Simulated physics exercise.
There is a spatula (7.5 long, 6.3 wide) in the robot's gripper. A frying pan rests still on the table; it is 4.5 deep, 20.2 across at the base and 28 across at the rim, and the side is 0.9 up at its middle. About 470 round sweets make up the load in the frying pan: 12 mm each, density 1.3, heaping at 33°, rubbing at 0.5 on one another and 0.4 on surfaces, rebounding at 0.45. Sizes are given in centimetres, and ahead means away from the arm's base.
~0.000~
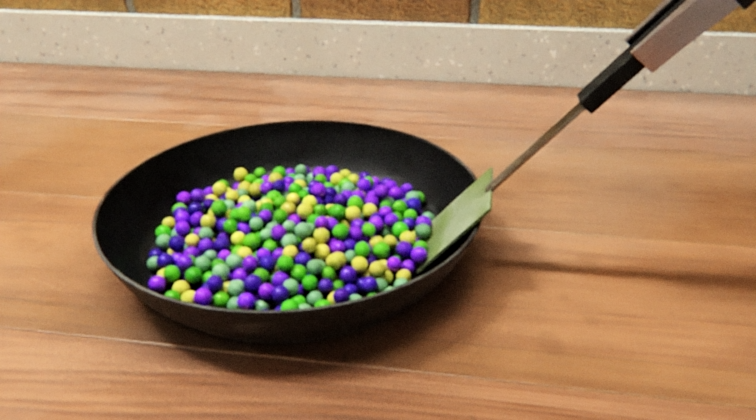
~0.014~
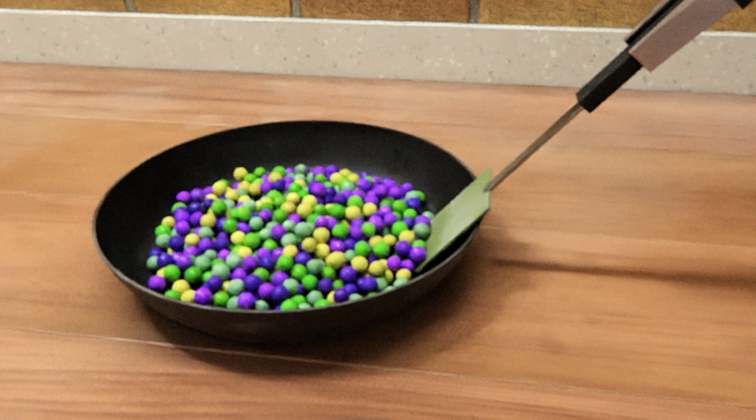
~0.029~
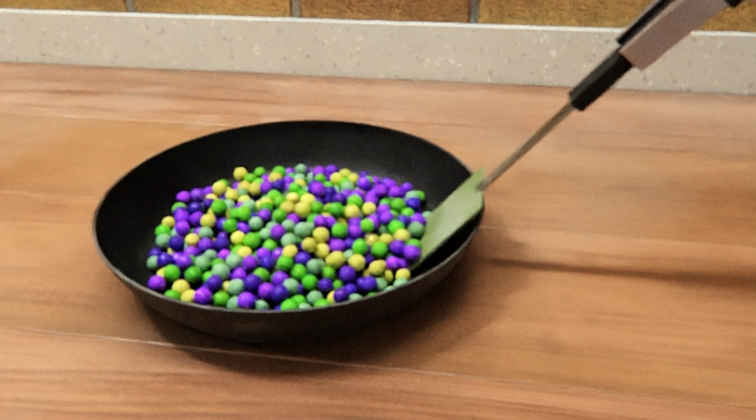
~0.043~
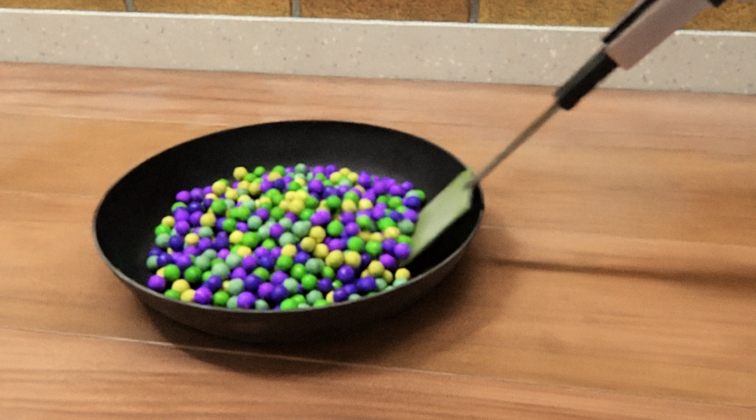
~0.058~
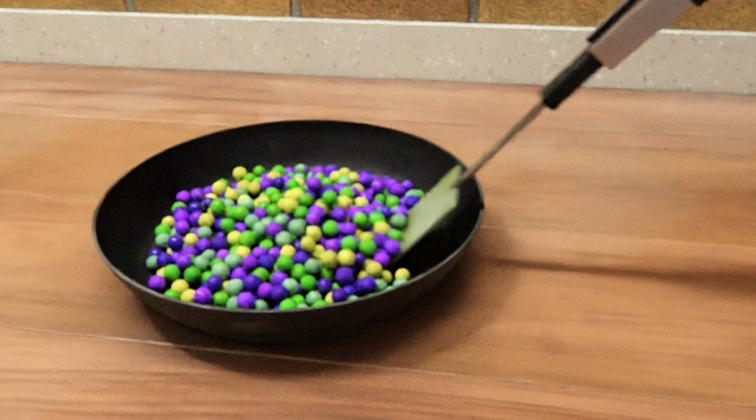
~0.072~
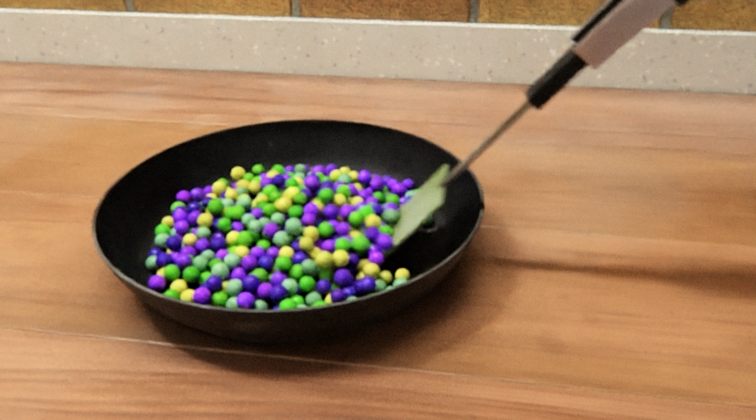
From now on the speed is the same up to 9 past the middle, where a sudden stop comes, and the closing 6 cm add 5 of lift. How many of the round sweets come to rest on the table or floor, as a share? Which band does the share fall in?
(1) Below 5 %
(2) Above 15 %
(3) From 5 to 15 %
(3) From 5 to 15 %.
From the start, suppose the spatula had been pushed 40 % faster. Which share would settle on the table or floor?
It would be roughly 15 percent.
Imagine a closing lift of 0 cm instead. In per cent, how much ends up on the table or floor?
Result: Approx. 0 %.
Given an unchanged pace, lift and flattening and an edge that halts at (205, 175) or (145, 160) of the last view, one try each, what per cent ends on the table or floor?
Respectively about 5 and 15 percent end on the table or floor.
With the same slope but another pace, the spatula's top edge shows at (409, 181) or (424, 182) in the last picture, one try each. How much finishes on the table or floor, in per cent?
Some 15 and 10 per cent.
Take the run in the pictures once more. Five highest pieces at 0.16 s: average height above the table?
About 5 cm.
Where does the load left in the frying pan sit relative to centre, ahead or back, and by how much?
The balance point is about 3.5 cm ahead.
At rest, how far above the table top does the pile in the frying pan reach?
Roughly 5.0 centimetres.
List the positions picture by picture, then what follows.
The spatula top edge at (492, 187), sloping 50°; upper third of the load around (303, 220), from x 155 to 430, top at y 170; 471 in the frying pan, in the first frame.
The spatula top edge at (490, 187), sloping 50°; upper third of the load around (303, 219), from x 155 to 430, top at y 170, in the second frame.
The spatula top edge at (483, 186), sloping 50°; upper third of the load around (303, 219), from x 155 to 430, top at y 170, in the third frame.
The spatula top edge at (470, 186), sloping 50°; upper third of the load around (304, 217), from x 155 to 425, top at y 170, in the fourth frame.
The spatula top edge at (457, 185), sloping 50°; upper third of the load around (302, 217), from x 155 to 425, top at y 170, in the fifth frame.
The spatula top edge at (444, 184), sloping 50°; upper third of the load around (300, 215), from x 155 to 425, top at y 170; 471 in the frying pan, in the sixth frame.
After 0.16 s, sloping 50°, highest piece 6 above the table; 471 in the frying pan.
After 0.25 s, sloping 50°, highest piece 7 above the table; 471 in the frying pan.
After 0.49 s, sloping 50°, highest piece 4 above the table; 435 in the frying pan, 35 on the table or floor, 1 on the blade or in flight.
After 1.54 s, sloping 50°, highest piece 4 above the table; 435 in the frying pan, 36 on the table or floor.
In the end, 435 in the frying pan, 36 on the table or floor. That is 8 % on the table or floor.
